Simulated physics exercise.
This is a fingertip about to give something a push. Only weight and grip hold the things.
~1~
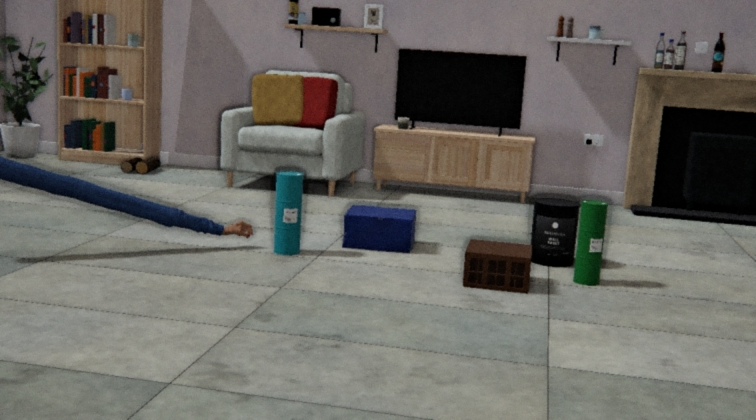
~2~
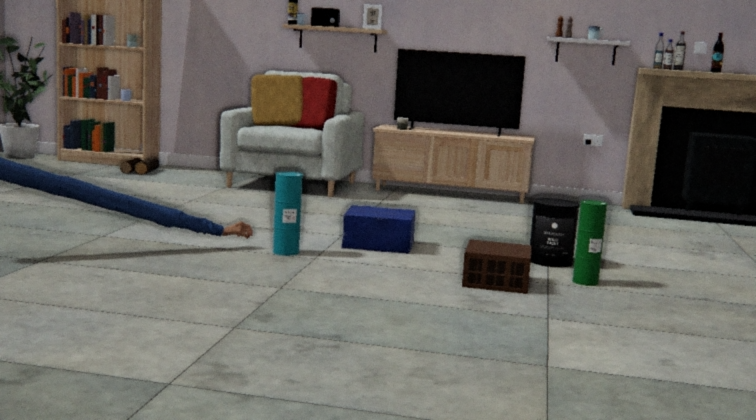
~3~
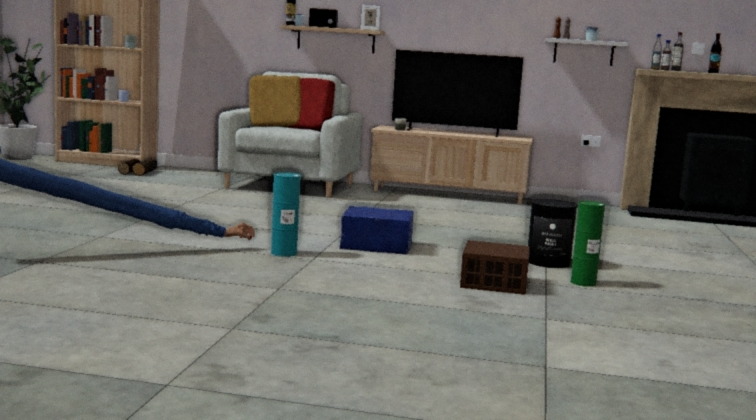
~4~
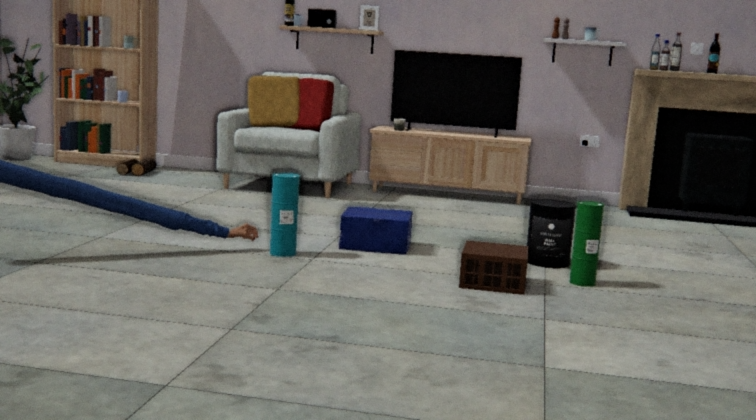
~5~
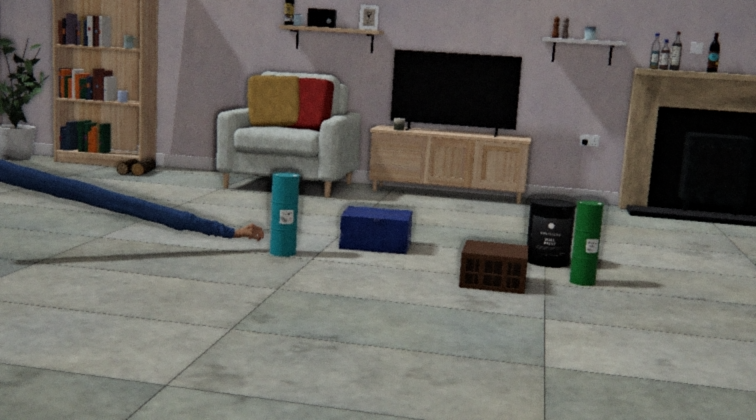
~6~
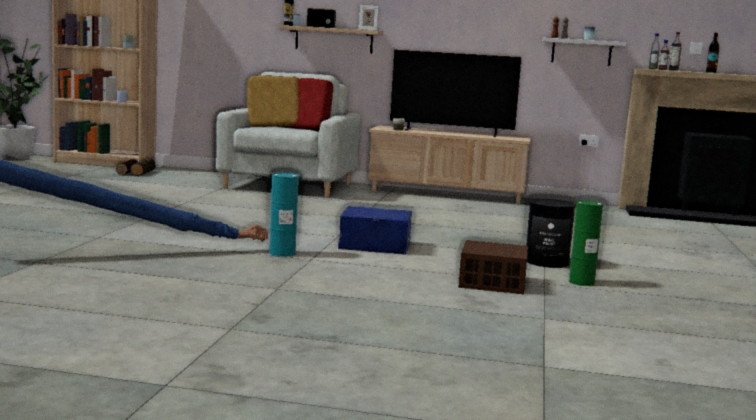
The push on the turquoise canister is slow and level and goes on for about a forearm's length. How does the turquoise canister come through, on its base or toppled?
The turquoise canister keeps standing.
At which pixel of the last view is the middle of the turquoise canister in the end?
Around (347, 221).
Then, 0.30 s later than the last frame, turquoise canister moved a little near (298, 216).
Then, 0.60 s later than the last frame, turquoise canister moved about its own width near (315, 217).
Then, 1.00 s later than the last frame, turquoise canister moved well along near (339, 220).
When it is over, moved from the start, turquoise canister. End places, in pixels of the last picture, turquoise canister near (347, 220).
